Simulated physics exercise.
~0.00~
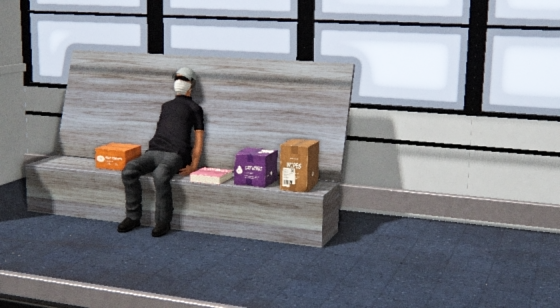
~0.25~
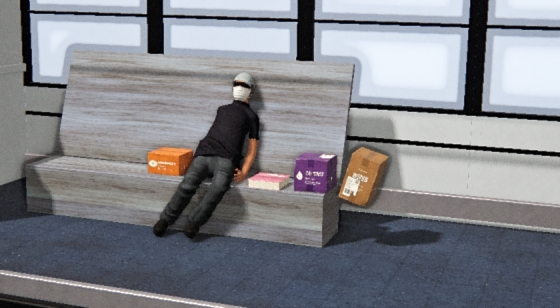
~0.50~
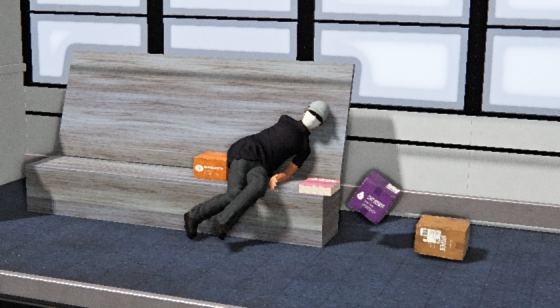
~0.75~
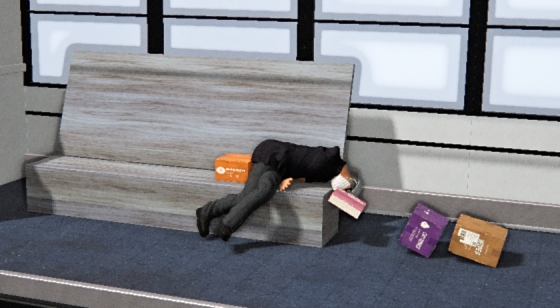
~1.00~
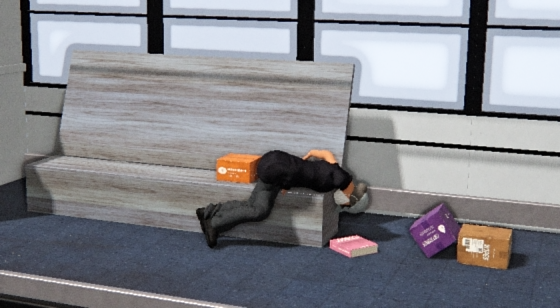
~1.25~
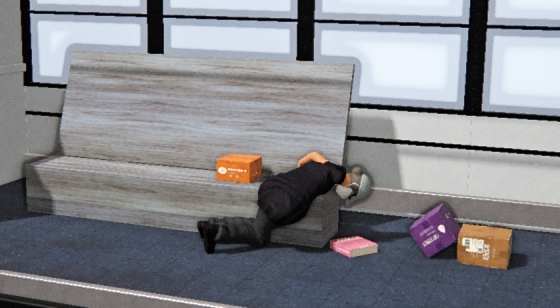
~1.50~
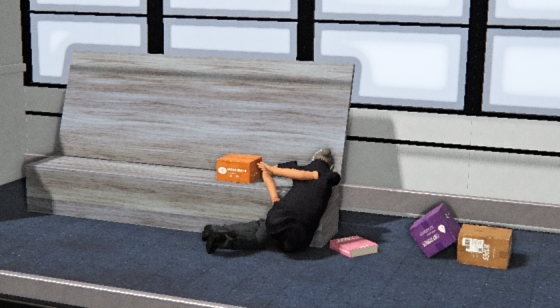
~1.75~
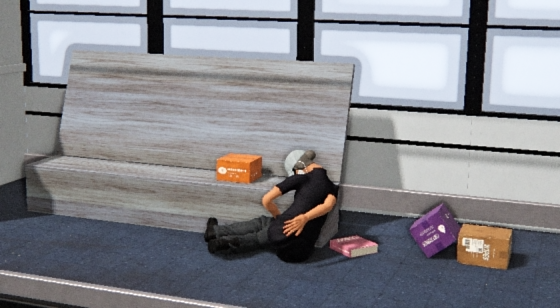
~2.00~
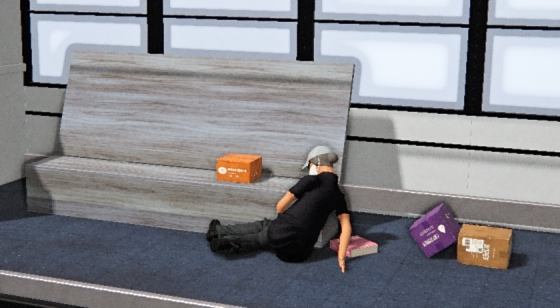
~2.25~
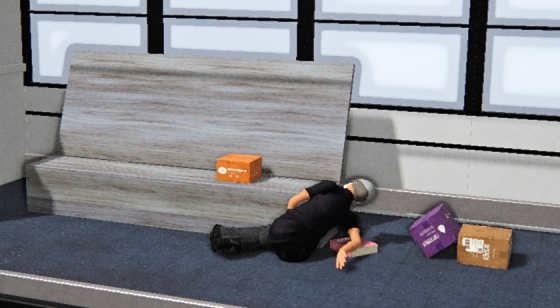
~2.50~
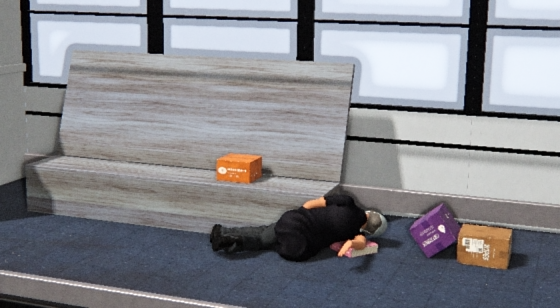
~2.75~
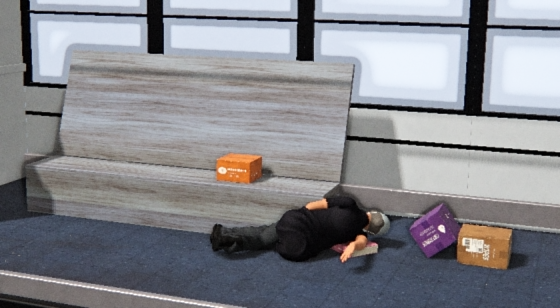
A limp commuter slides right along the bench behind three falling items and slumps onto the floor.
